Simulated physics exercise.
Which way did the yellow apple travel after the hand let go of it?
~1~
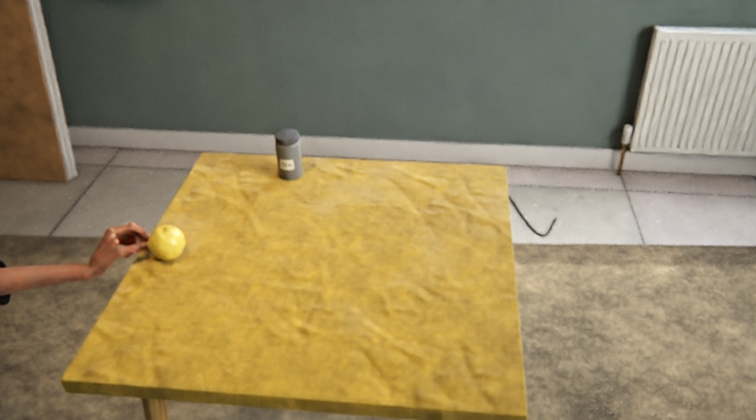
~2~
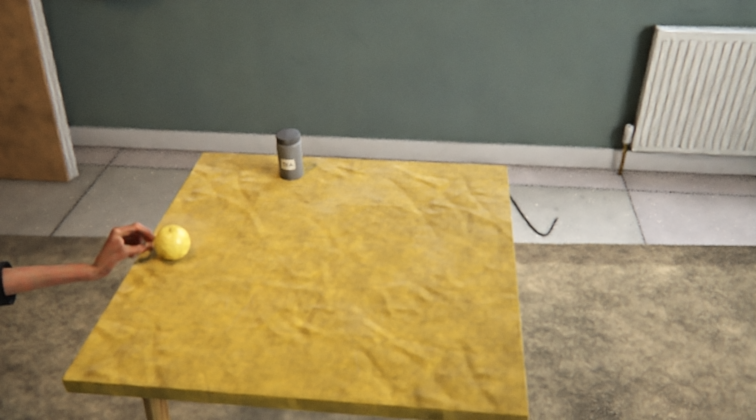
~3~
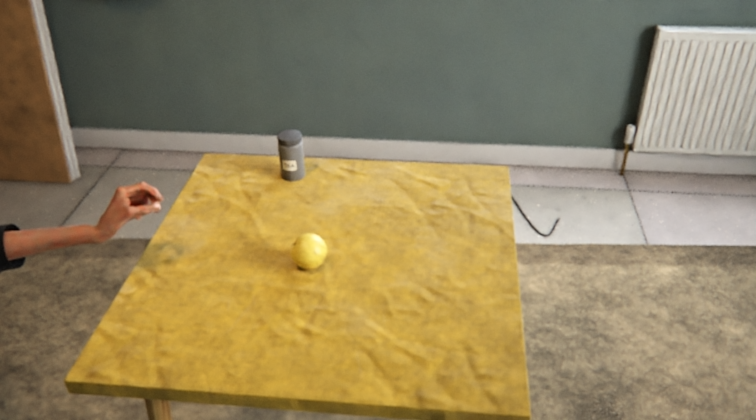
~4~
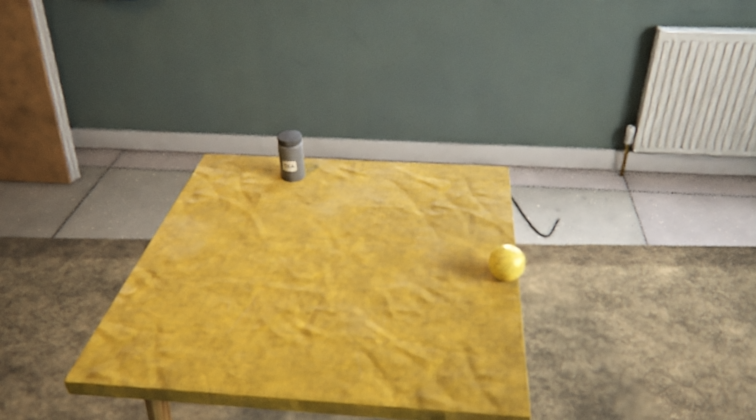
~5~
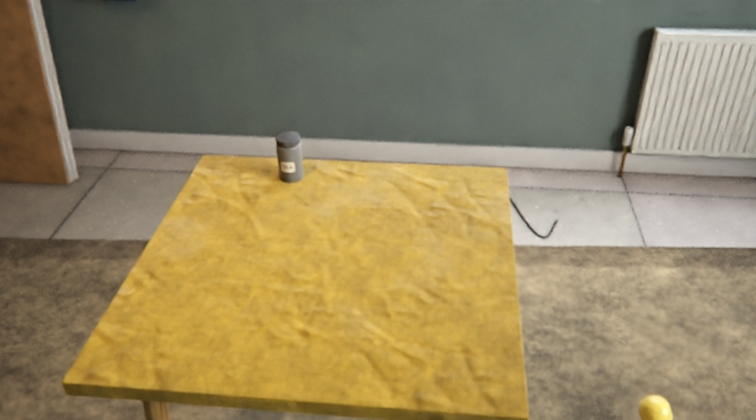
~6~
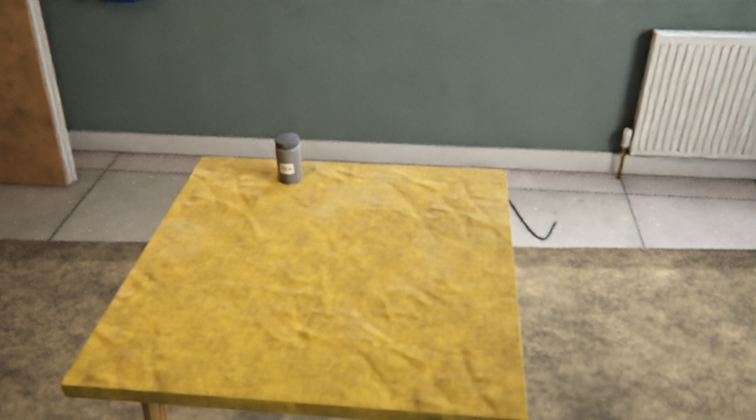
It rolled to the right across the table and went off that side.
In a room with a green wall and a white radiator, a hand pushed a yellow apple across a yellow-covered table and drew back. The apple rolled past a grey jar, went over the far right edge and dropped out of view.
